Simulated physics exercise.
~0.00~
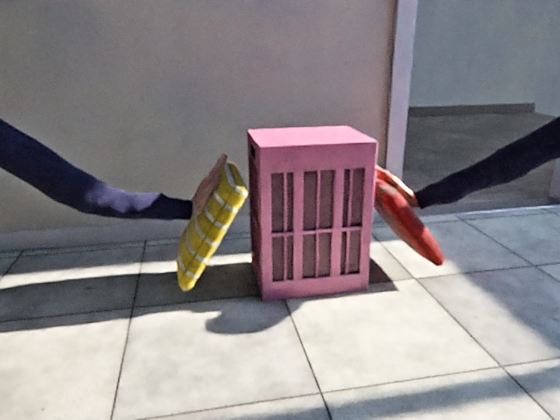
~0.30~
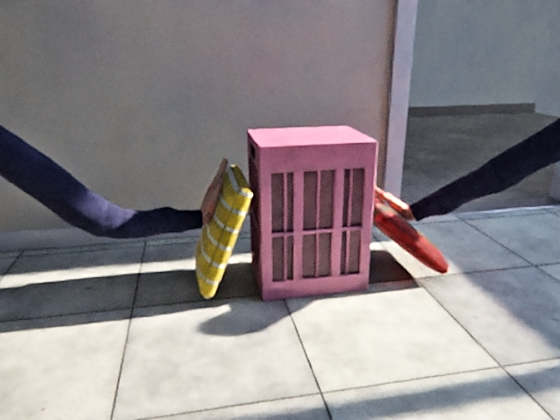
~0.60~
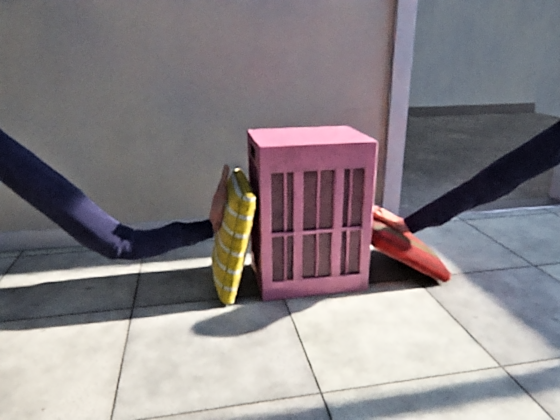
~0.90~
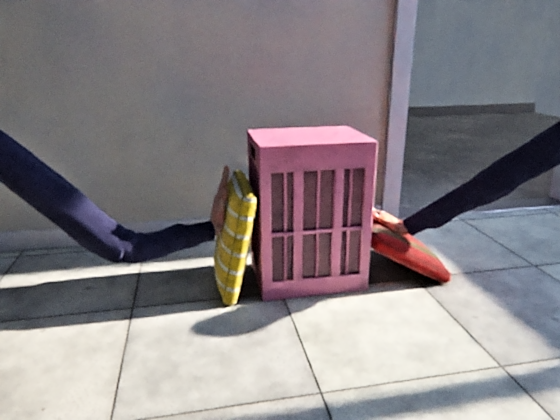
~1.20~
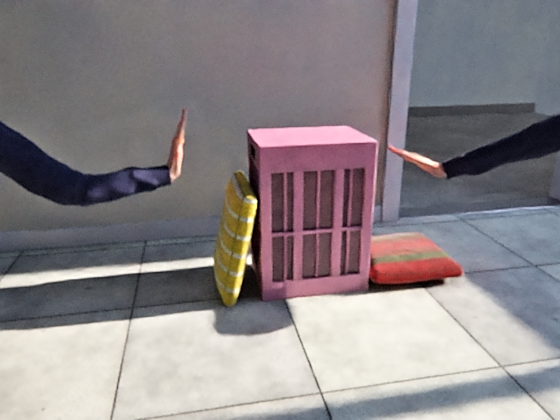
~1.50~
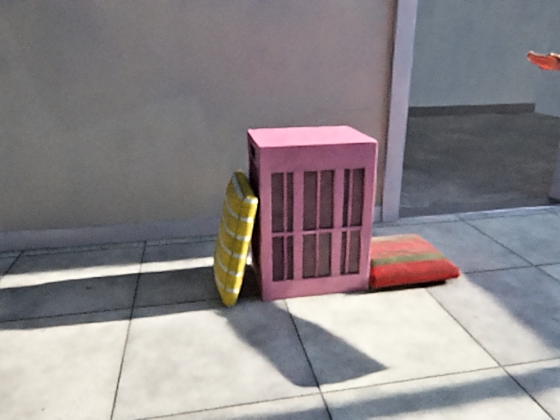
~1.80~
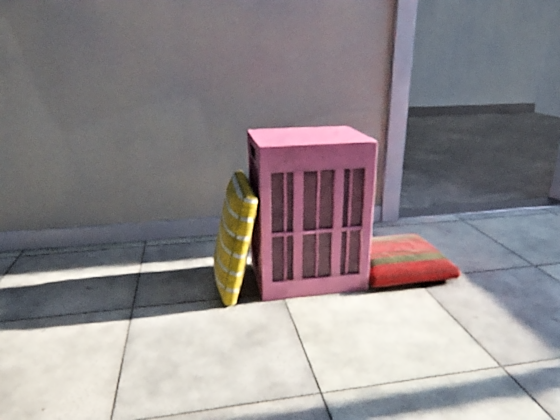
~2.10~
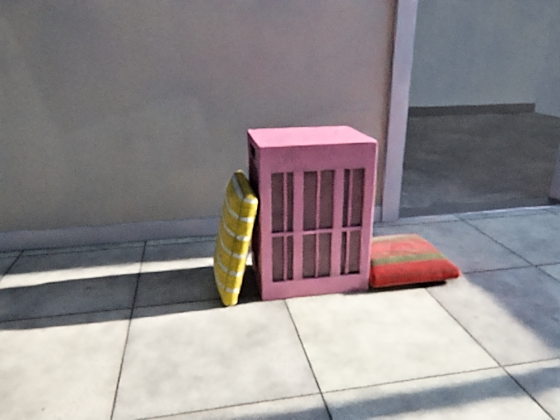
On a sunlit tiled floor beside a wall, two hands lean a yellow checked pillow and a red cushion against opposite sides of a pink crate, then let go and withdraw; the pillow stays propped on the left while the cushion drops flat on the right.
